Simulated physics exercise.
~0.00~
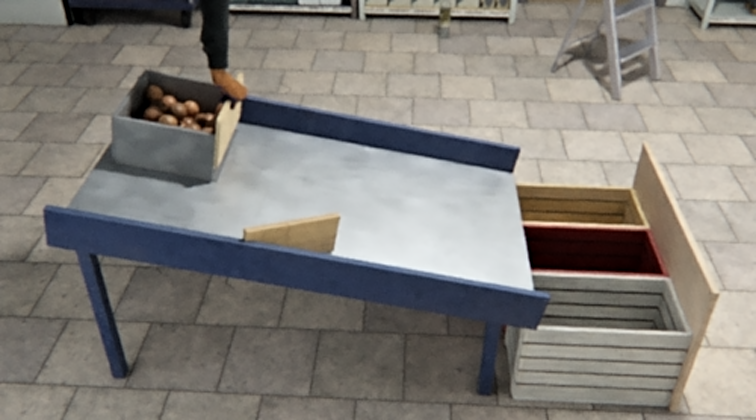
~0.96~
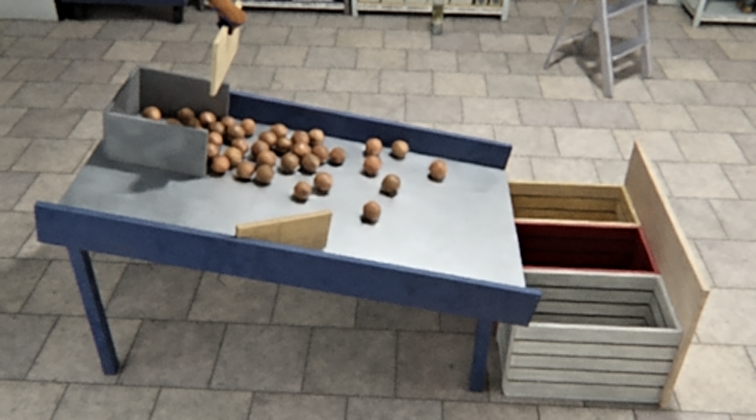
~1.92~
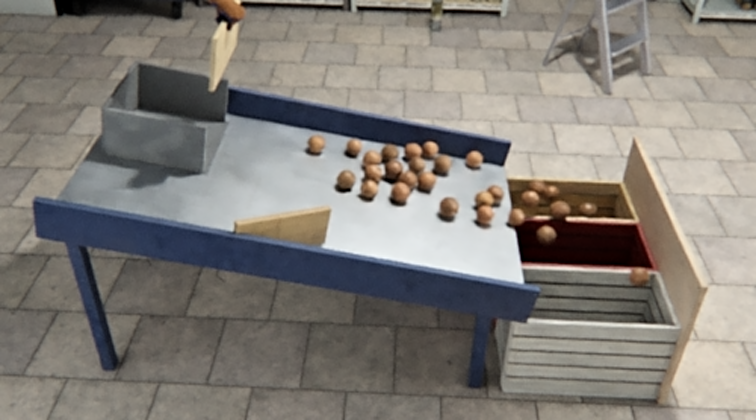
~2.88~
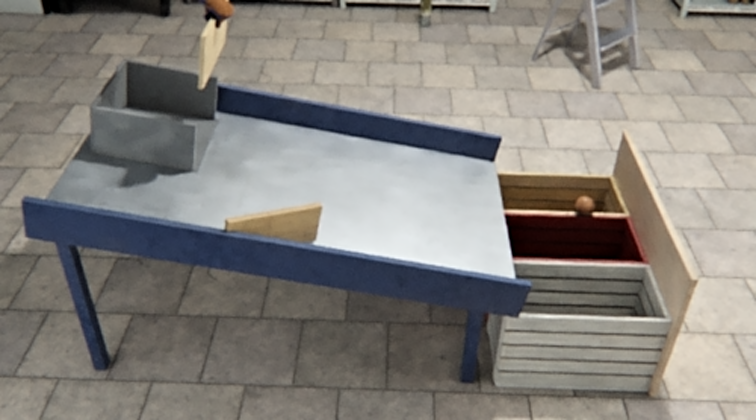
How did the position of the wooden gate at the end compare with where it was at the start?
At the start the gate stood across the right side of the grey pen, holding the balls in. By the end it was held up above the table, clear of the pen's opening.
